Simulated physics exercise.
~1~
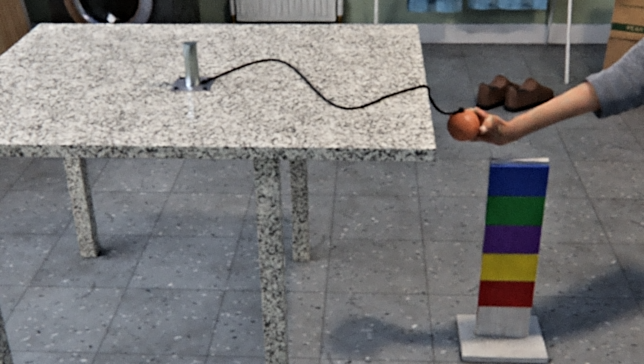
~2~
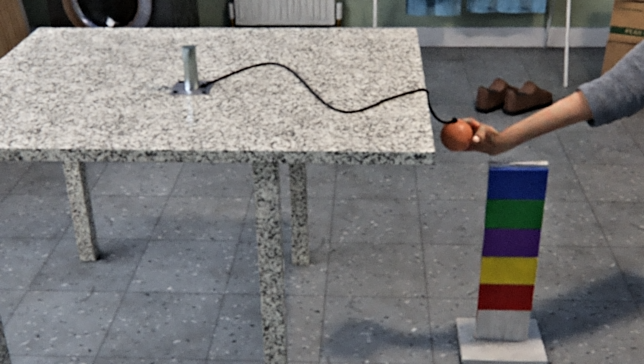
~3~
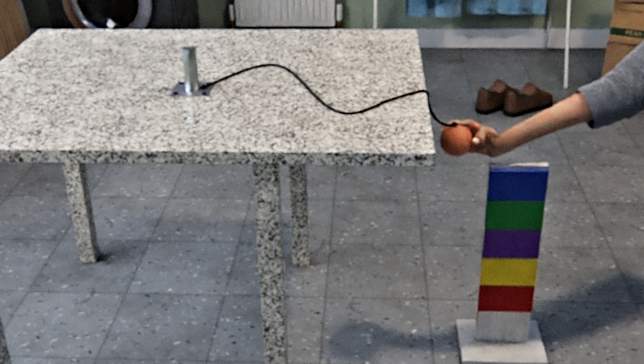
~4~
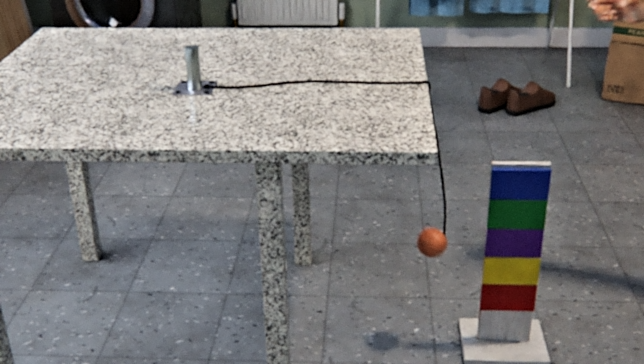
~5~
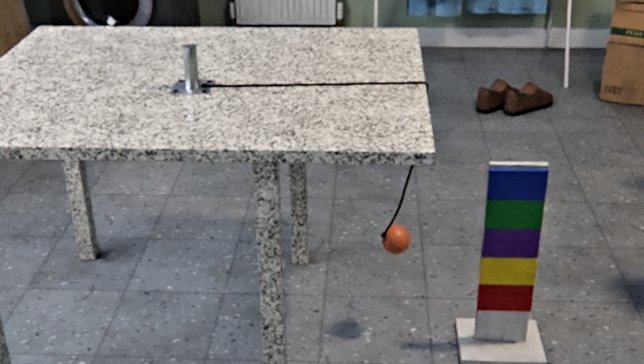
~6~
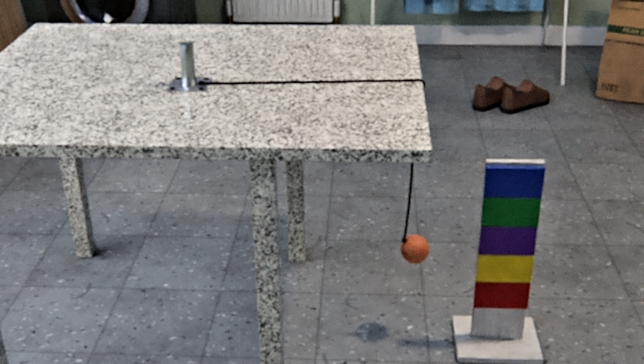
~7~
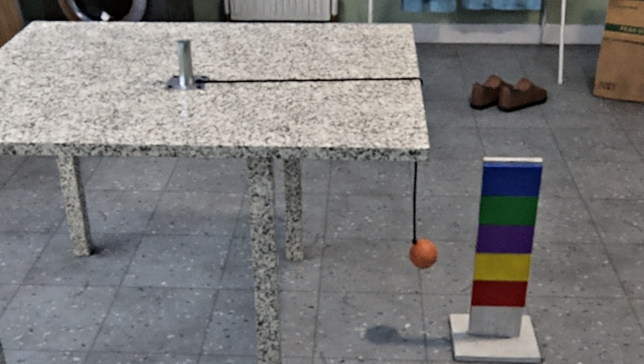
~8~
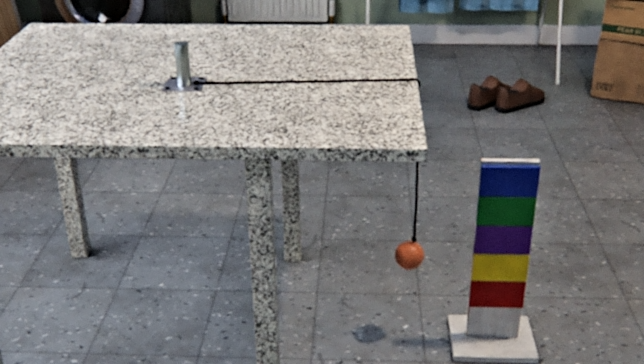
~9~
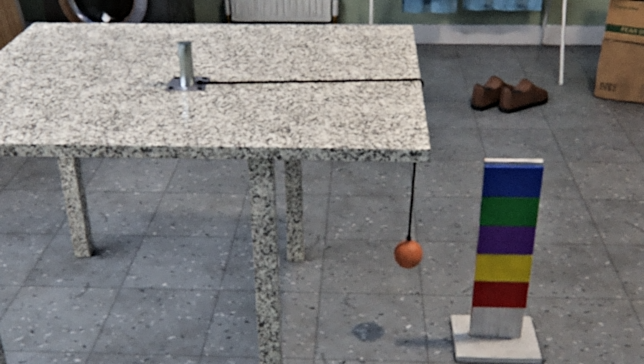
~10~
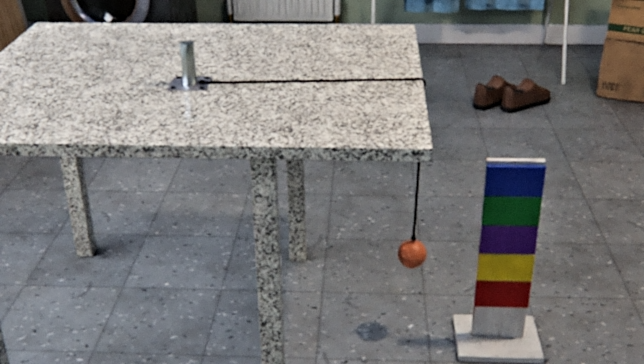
At first, a hand at the right holds an orange beside a speckled table, with a slack dark shoelace running from it to a metal post on the tabletop, above a board striped blue, green, purple, yellow and red. The hand lets go and draws back to the right. The orange drops, and the lace pulls straight across the table and over its edge. The orange swings left beneath the tabletop, then back to the right, and sways in smaller moves. It ends hanging almost still below the table edge, its middle level with the yellow band.
